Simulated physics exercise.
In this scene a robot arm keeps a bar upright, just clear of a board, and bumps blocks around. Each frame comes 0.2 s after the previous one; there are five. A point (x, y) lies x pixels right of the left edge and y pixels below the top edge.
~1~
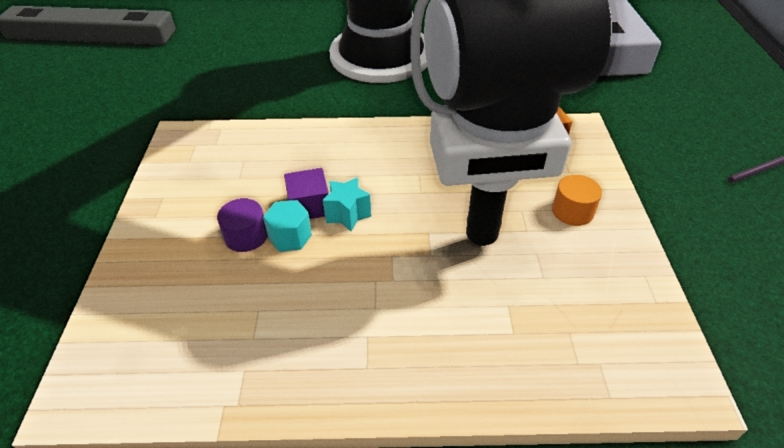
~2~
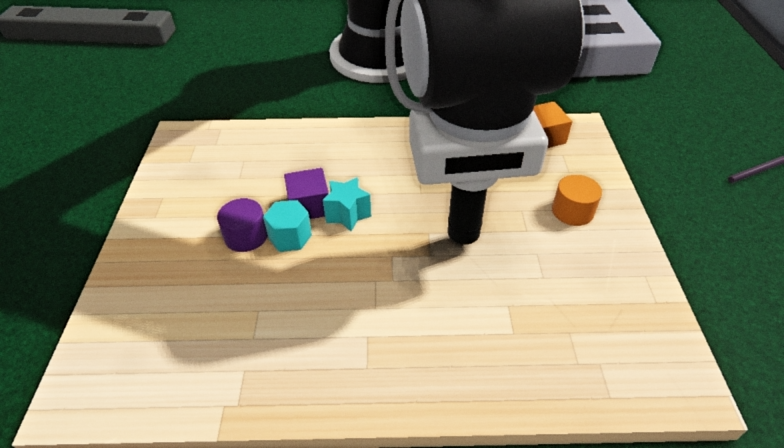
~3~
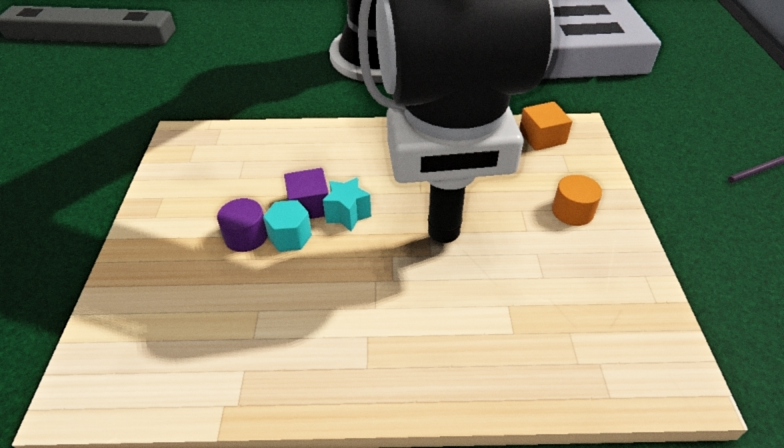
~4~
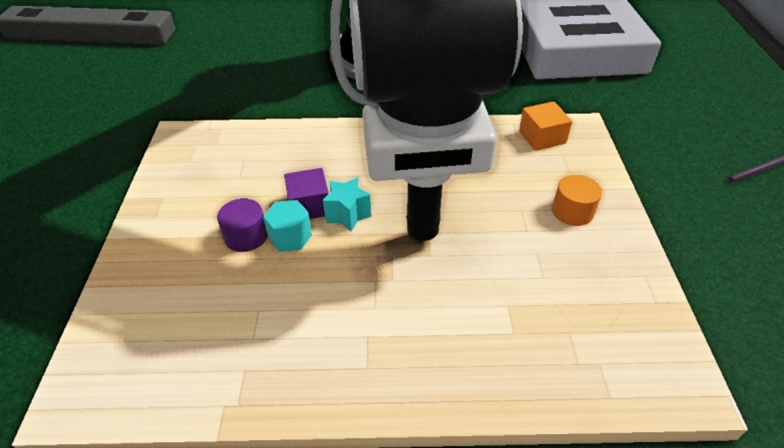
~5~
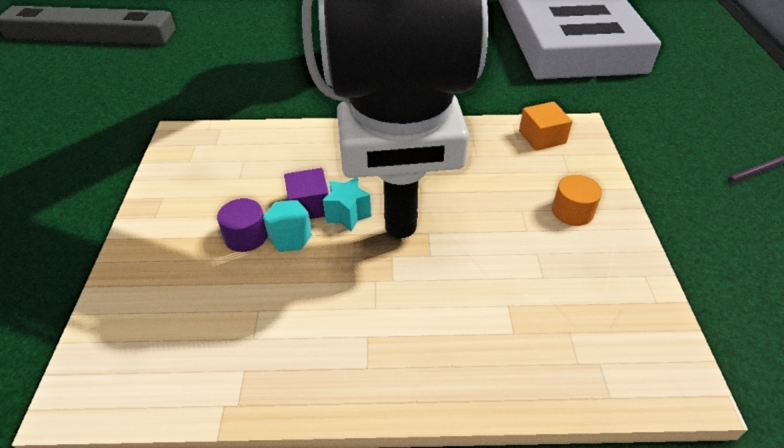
A black and grey robot arm with a short black bar pointing down stands over a pale wooden board on a green surface, seen from above and in front by a still camera. A purple cylinder, purple cube, turquoise six-sided block and turquoise star cluster at left, with an orange cube and cylinder at right. The arm slides steadily left towards the star, while the blocks stay still.
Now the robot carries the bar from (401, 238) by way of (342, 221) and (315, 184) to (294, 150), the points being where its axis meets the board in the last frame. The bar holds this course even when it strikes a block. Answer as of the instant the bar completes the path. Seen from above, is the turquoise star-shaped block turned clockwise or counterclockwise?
Answer: With the clock.
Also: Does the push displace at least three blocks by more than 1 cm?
The answer is no.
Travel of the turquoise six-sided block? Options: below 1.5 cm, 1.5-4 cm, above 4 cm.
Its final spot will lie within 1.5 cm of the current one.
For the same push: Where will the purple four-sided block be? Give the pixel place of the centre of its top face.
Its top centre lands on (268, 156).
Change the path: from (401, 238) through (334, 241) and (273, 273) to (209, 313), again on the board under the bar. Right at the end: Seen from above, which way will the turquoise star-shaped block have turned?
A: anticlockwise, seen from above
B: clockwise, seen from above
I choose B.
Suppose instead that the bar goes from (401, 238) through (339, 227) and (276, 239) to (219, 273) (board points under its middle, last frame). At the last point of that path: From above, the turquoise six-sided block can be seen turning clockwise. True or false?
False.
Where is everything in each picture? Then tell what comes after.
In the first frame, lower end of the bar (482, 235), tops of blocks, turquoise six-sided block (286, 214), purple four-sided block (306, 182), turquoise star-shaped block (346, 192).
In the second frame, bar (464, 234), blocks as before.
In the third frame, bar (444, 232), blocks as before.
In the fourth frame, bar (423, 230), blocks as before.
In the fifth frame, bar (401, 228), turquoise six-sided block (286, 214), purple four-sided block (306, 182), turquoise star-shaped block (346, 192).
On the path given first. One third of the way, bar (340, 211); purple four-sided block (290, 171), turned 30° anticlockwise; turquoise star-shaped block (330, 178), turned 25° clockwise.
Two thirds of the way, bar (313, 174); purple four-sided block (275, 158), turned 75° anticlockwise; turquoise star-shaped block (317, 142), turned 50° clockwise.
At the end, bar (293, 140); turquoise six-sided block not moved; purple four-sided block (268, 156), turned 100° anticlockwise; turquoise star-shaped block (318, 121), turned 115° clockwise.
